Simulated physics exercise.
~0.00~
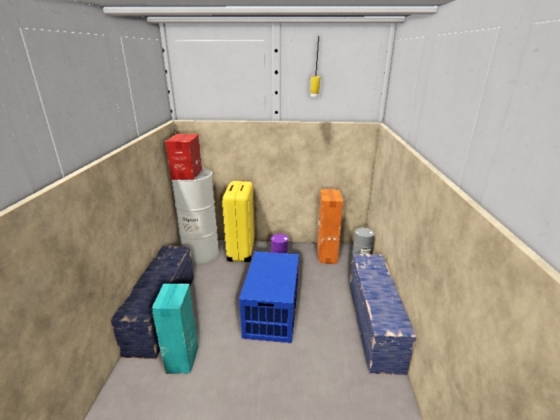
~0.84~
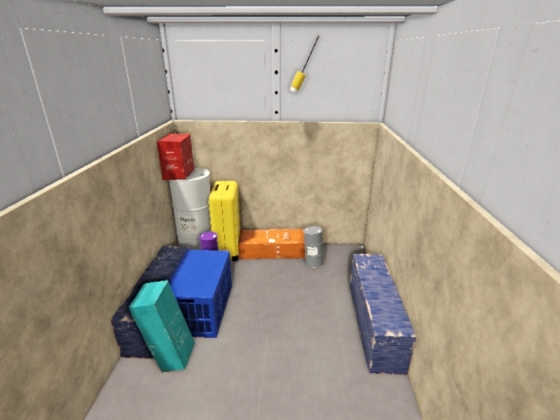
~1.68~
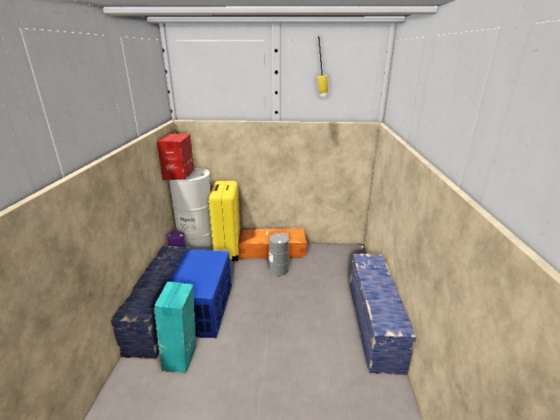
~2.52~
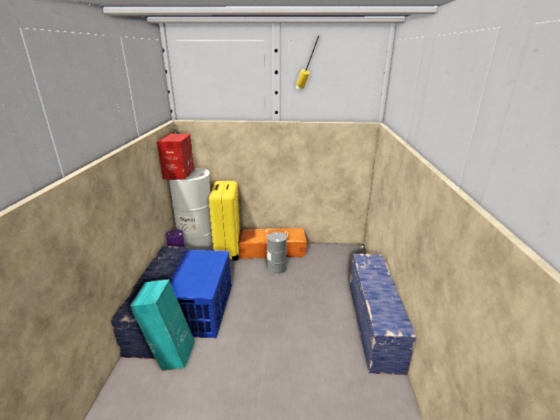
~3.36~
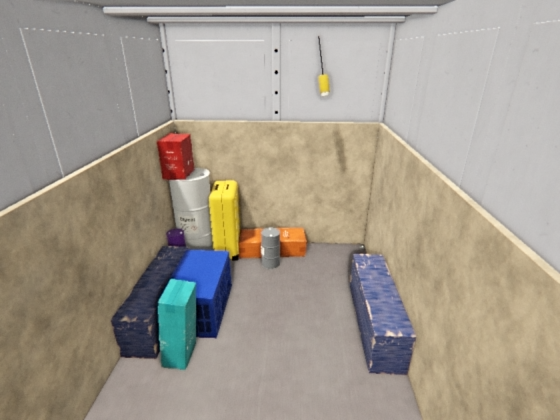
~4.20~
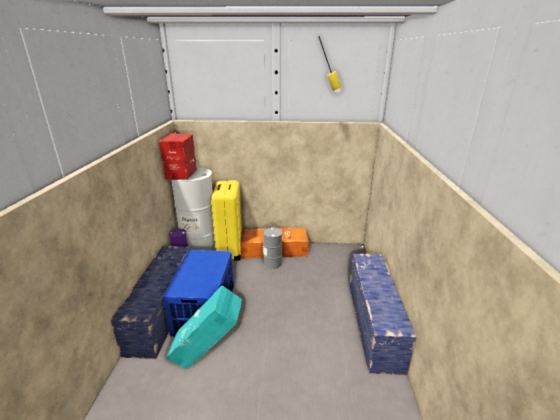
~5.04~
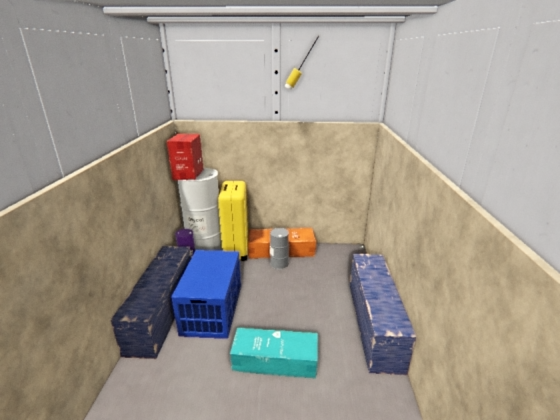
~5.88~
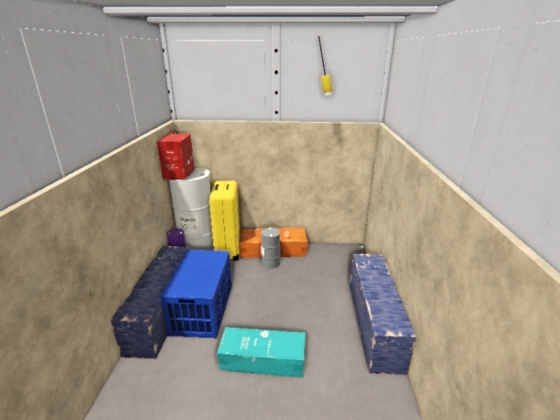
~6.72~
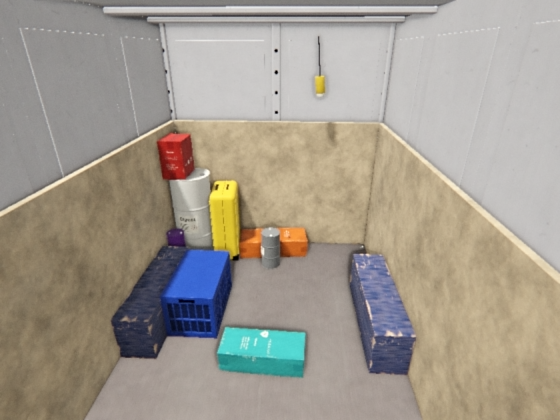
The blue crate slid left in the van's load bay as the orange box toppled and the purple and grey canisters shifted left too; then the turquoise box, after rocking, tipped over to the right and ended lying flat on the floor near the crate.
